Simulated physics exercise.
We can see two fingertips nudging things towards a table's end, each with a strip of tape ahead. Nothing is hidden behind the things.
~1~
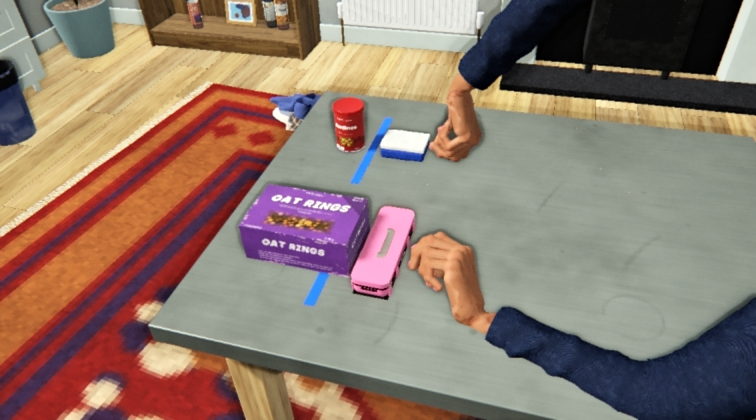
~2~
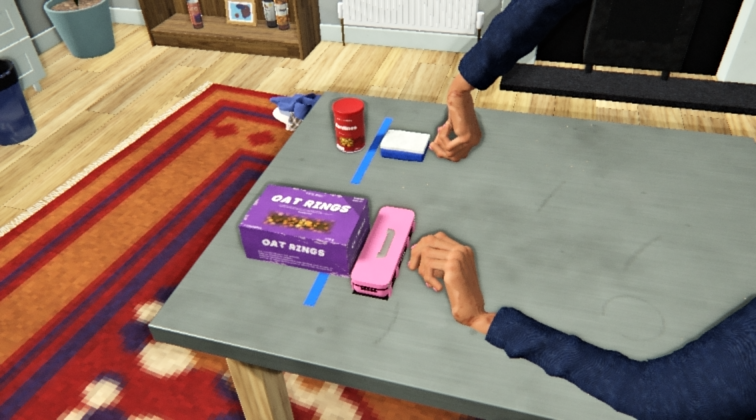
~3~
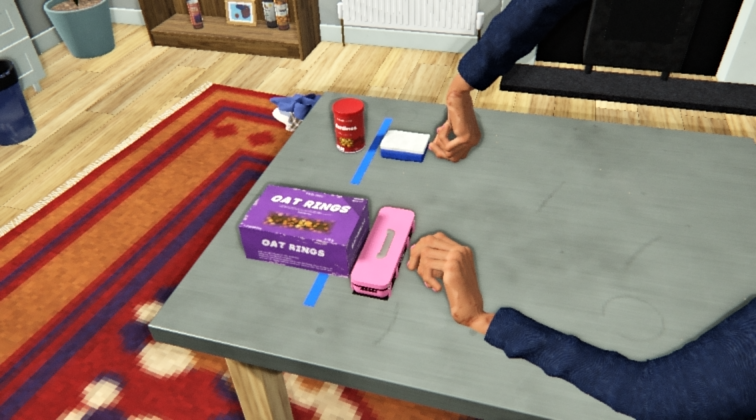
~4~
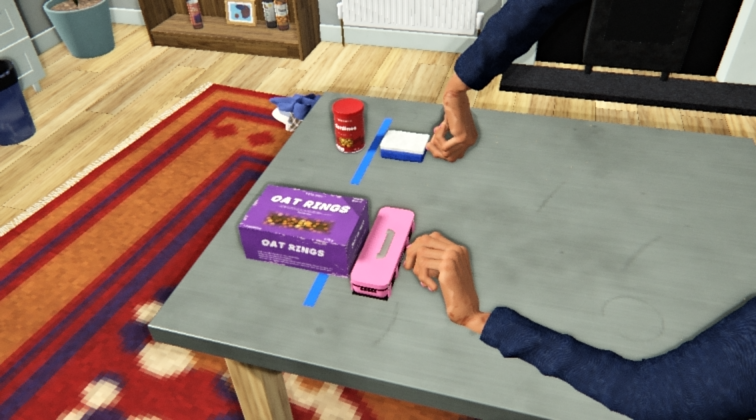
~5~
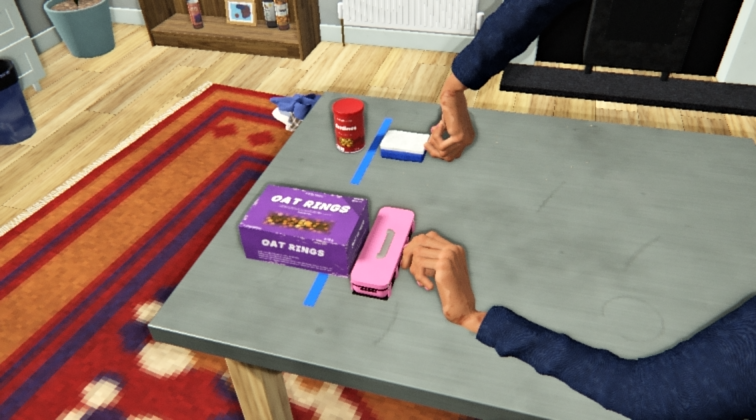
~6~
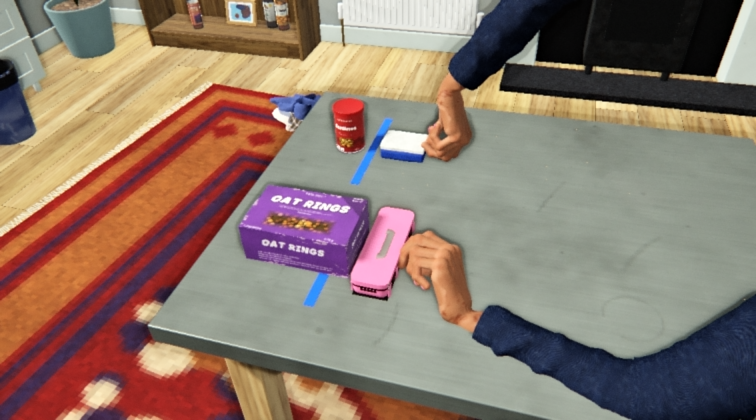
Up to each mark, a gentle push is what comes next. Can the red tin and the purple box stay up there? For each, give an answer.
Well, the red tin remains on the tabletop, and the purple box remains on the tabletop.
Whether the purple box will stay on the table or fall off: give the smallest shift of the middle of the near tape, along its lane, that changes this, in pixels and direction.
It takes a move of some 36 pixels to the left.
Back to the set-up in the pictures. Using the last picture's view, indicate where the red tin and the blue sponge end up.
So the red tin finishes at (313, 122), and the blue sponge finishes at (348, 139).
Then, 0.88 s past the last view, red tin moving near (343, 126); purple box travelled a little near (283, 225).
Then, 1.50 s past the last view, red tin travelled about its own width near (323, 123); purple box travelled a little near (260, 221).
Finally, the red tin remains on top, near (313, 122); the purple box remains on top, near (247, 219).
